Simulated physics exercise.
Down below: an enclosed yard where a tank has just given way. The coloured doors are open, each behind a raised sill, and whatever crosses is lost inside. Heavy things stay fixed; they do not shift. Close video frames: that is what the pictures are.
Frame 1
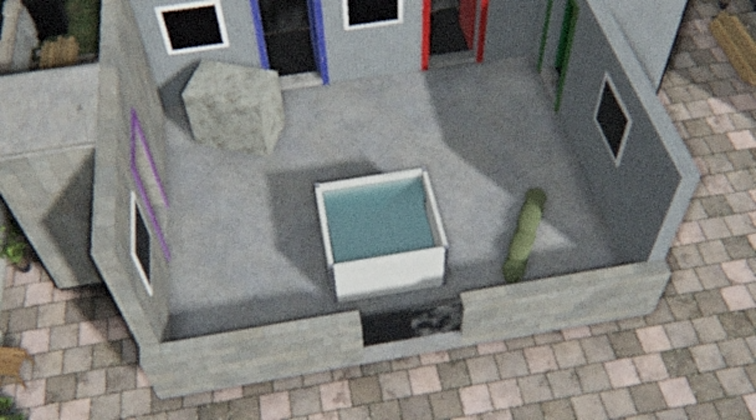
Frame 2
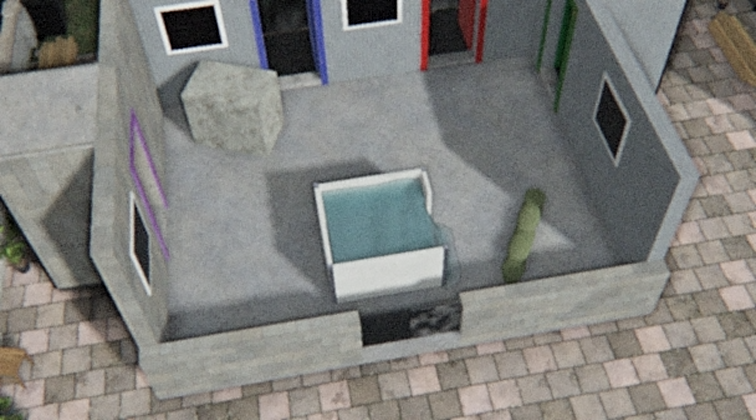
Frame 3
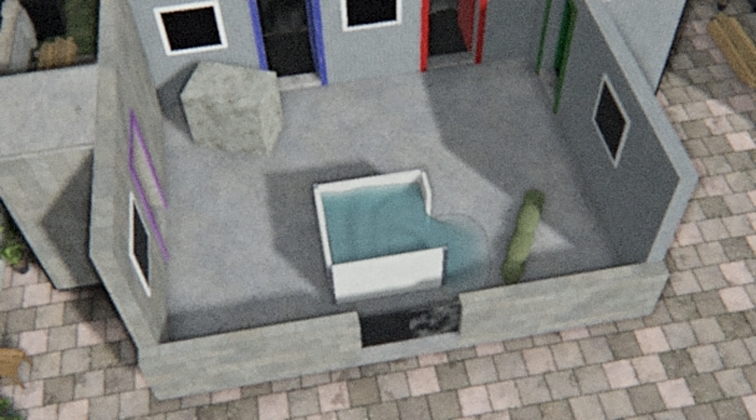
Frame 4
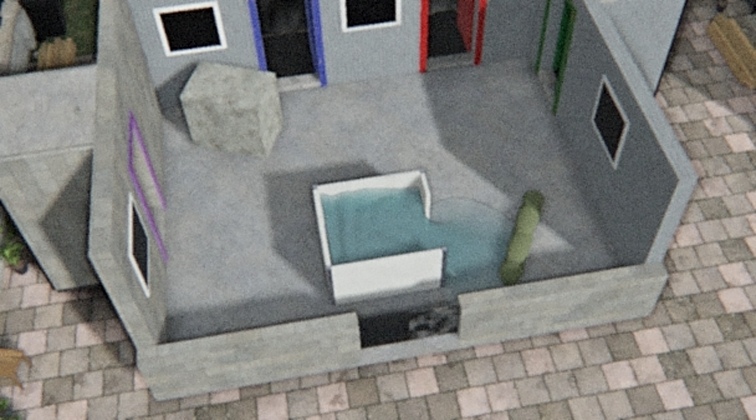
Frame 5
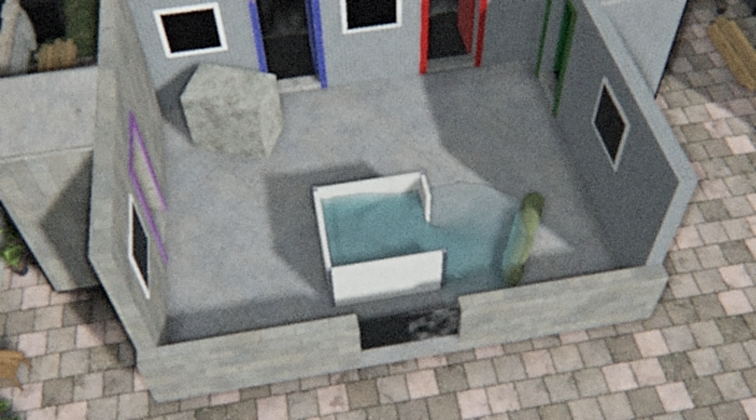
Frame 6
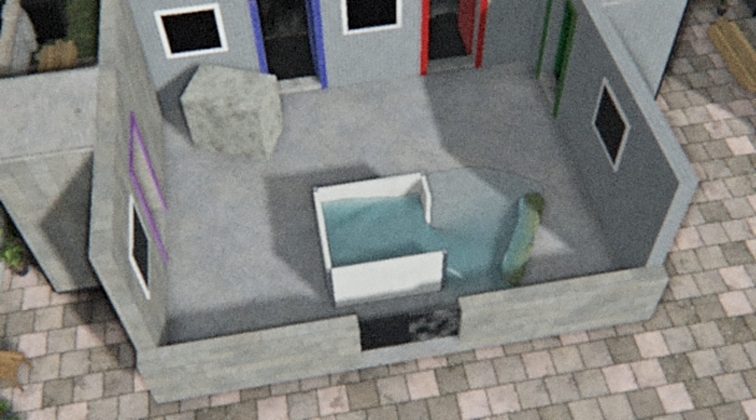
Water sits still in a white-walled tank in a grey enclosed yard, until the tank's right side opens and it pours out. It spreads rightward over the floor, reaches the green, bushy cylinder and surrounds its base, then fans farther back and right as the level in the tank drops.
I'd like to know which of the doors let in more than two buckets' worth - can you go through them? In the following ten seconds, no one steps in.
My prediction: The blue door will pass two buckets at most; the green door will pass two buckets at most; the purple door will pass two buckets at most; the red door will pass more than two buckets.
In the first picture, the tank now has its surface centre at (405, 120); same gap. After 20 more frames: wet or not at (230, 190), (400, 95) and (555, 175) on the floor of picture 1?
Points in turn: Not reached; inundated; inundated.
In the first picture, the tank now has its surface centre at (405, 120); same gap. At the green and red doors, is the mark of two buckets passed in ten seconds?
Briefly, green ends up above while red ends up below.
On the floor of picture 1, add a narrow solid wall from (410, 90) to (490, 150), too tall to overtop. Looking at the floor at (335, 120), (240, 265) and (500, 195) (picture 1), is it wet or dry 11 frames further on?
One after the other: Not flooded, free of water, flooded.
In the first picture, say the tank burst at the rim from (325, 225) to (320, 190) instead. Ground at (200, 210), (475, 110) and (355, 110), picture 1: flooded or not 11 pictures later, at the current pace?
So: Wetted, then spared, then spared.
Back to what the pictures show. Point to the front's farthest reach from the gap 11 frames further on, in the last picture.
Look around (531, 65).
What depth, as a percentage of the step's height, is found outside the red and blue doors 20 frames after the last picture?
Some 140 percent, then some 0 percent.
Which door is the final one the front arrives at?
I'd go with the purple one.
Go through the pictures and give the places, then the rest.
The first picture shows the water tank at (380, 219) is whole and still.
In the second picture, water pours out at (434, 245) and has run to (446, 286).
In the third picture, the front is at (472, 225), out from the gap at (433, 246).
In the fourth picture, the front is at (511, 226), out from the gap at (432, 249).
In the fifth picture, the front is at (517, 202), out from the gap at (432, 250).
In the sixth picture, the front is at (535, 188), out from the gap at (433, 251).
A moment on, water covers 25 % of the floor; the blue door not reached, the green door not reached, the purple door not reached, the red door not reached.
Next, water covers 40 % of the floor; the blue door not reached, the green door wet at the sill, nothing in, the purple door not reached, the red door wet at the sill, nothing in.
Then, water covers 50 % of the floor; the blue door not reached, the green door wet at the sill, nothing in, the purple door not reached, the red door under two buckets in.
Later, water covers 75 % of the floor; the blue door wet at the sill, nothing in, the green door under two buckets in, the purple door wet at the sill, nothing in, the red door over two buckets in.
In the end, water covers 95 % of the floor; the blue door under two buckets in, the green door under two buckets in, the purple door wet at the sill, nothing in, the red door over two buckets in.
